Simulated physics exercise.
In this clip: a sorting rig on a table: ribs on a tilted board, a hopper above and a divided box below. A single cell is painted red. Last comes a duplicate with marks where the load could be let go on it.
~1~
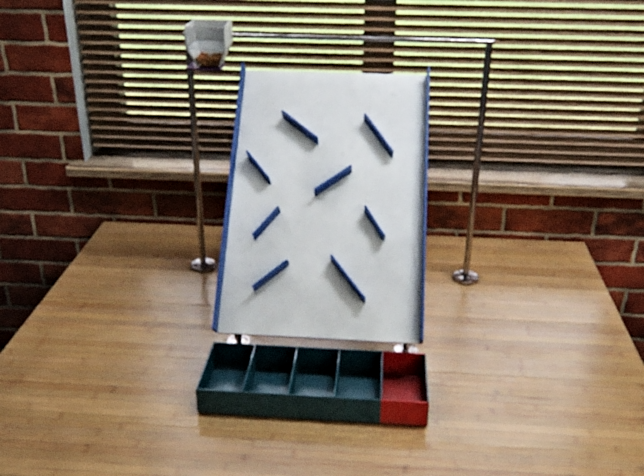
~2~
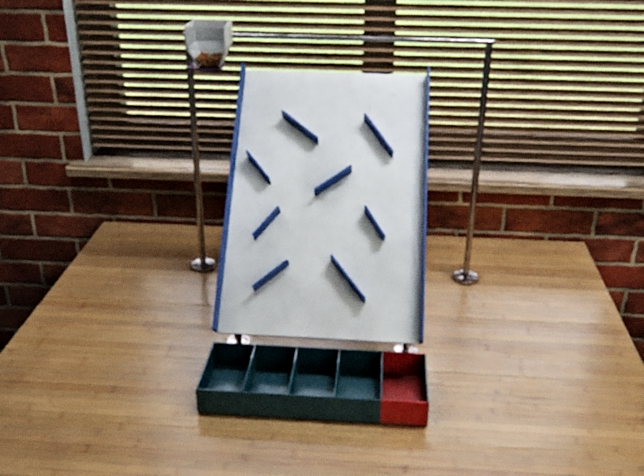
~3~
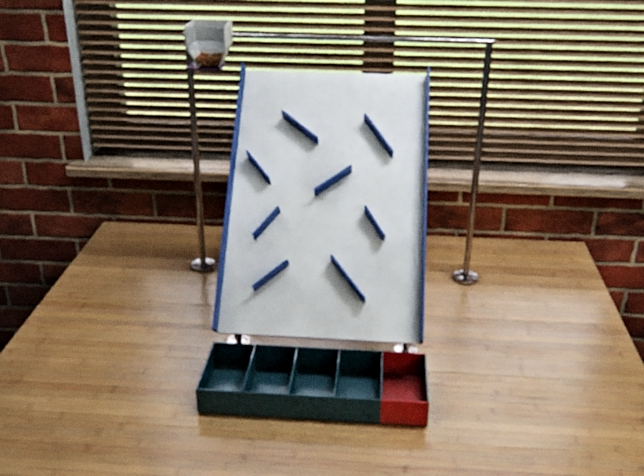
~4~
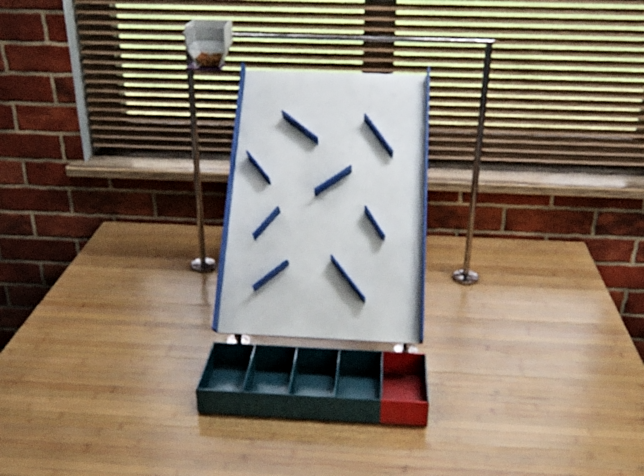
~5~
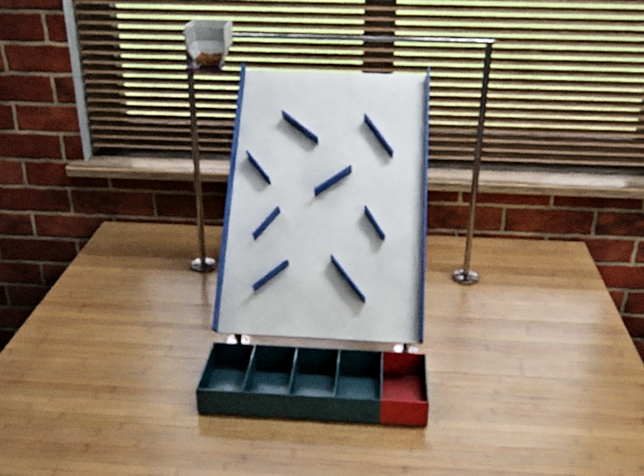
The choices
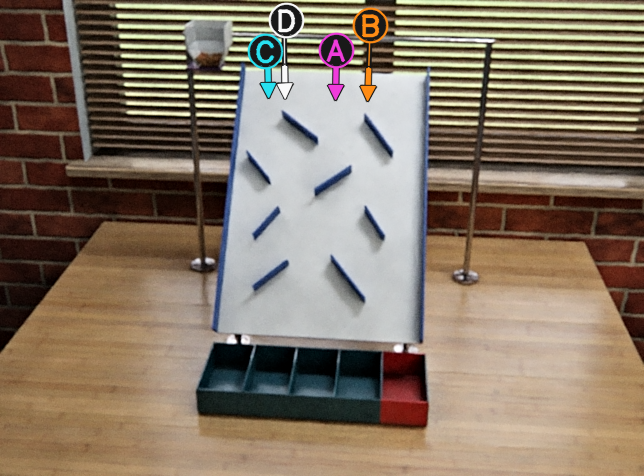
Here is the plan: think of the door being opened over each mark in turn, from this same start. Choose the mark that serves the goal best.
Best: B.
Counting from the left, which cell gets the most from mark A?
The first from the left.
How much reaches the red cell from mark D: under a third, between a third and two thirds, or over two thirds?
It is under a third.
On the marked copy, mark A meets the board at (335, 94); mark B meets the board at (367, 95); mark C meets the board at (268, 92); mark D meets the board at (285, 93).
If A is chosen, about a tenth in the red cell, the larger part in other cells, about a tenth outside the box.
If B is chosen, roughly half in the red cell, roughly a third in other cells, about a tenth outside the box.
If C is chosen, about a tenth in the red cell, roughly half in other cells, roughly a third outside the box.
If D is chosen, about a tenth in the red cell, the larger part in other cells, about a tenth outside the box.
